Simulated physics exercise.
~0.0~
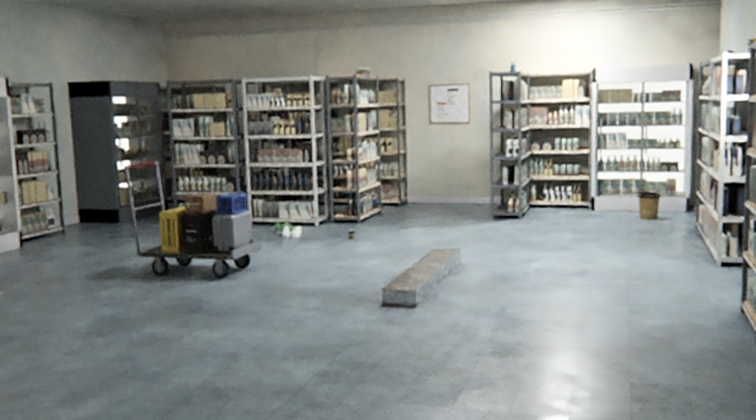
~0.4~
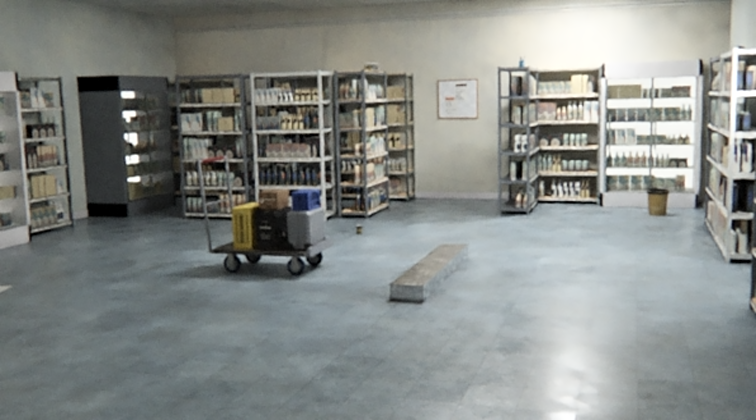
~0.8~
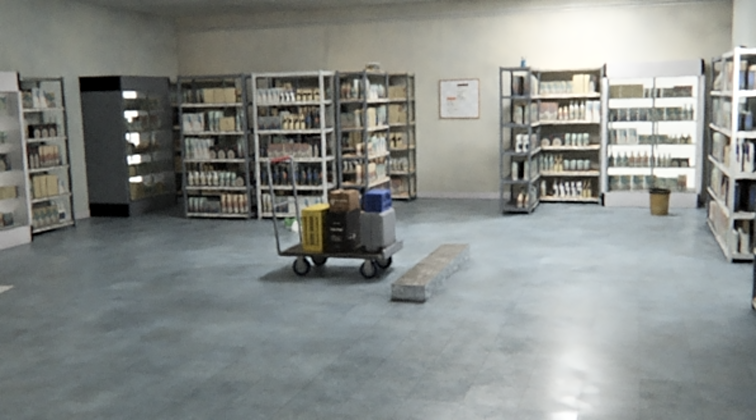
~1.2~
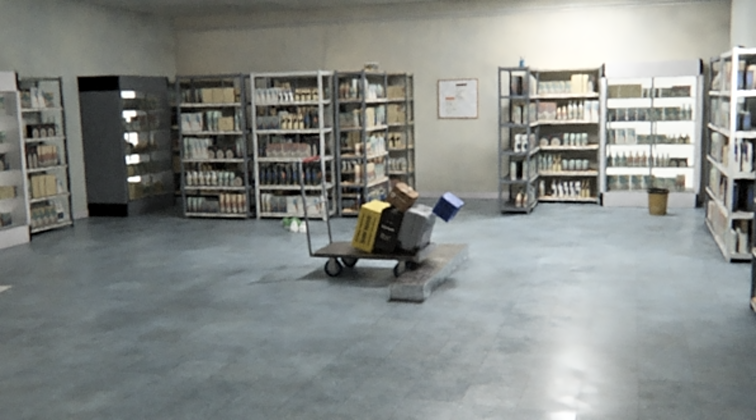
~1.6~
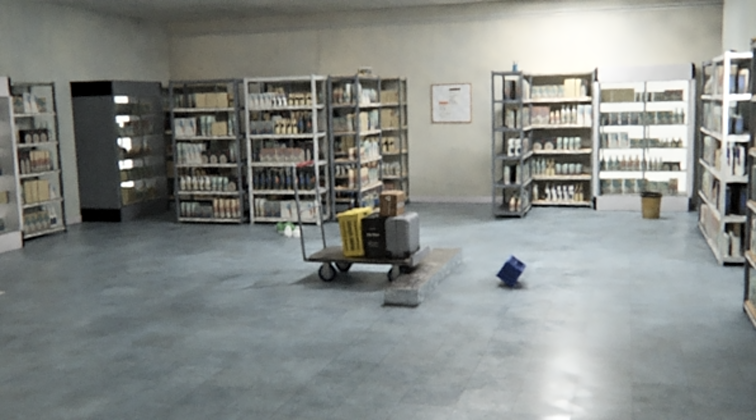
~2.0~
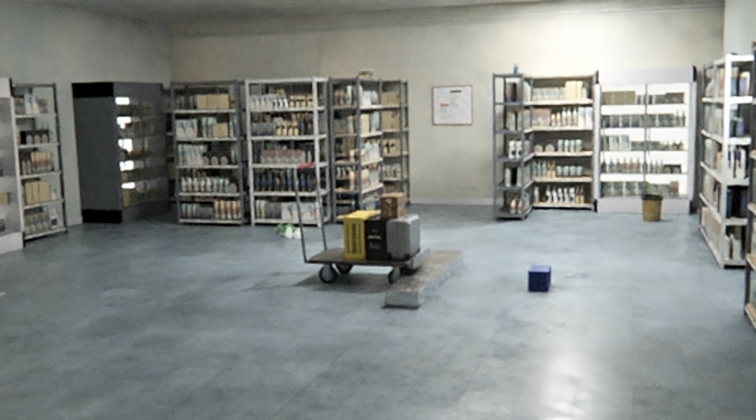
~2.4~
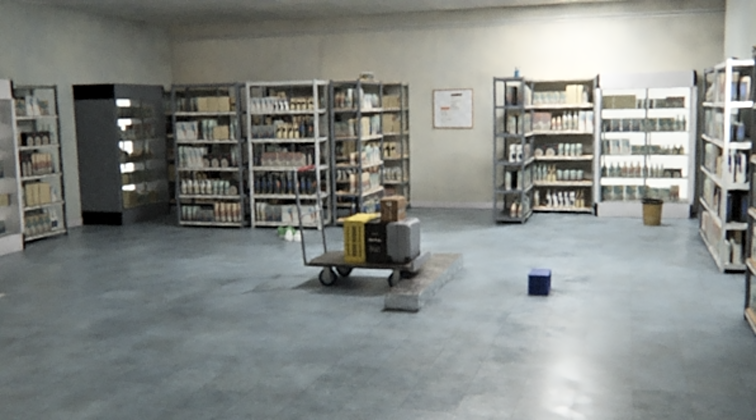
A loaded stock cart rolls from left to right across the grey floor of a room lined with shelves and lit cabinets, seen from slightly above by a gently swaying camera. On its deck stand a yellow crate, a black carton and a grey suitcase, with a brown carton and a blue crate on top. The cart meets a low kerb and stops, and the load tips forward as the blue crate flies off to the right. The others settle back upright, the brown carton still on top, while the blue crate tumbles and comes to rest on the floor beyond the kerb.
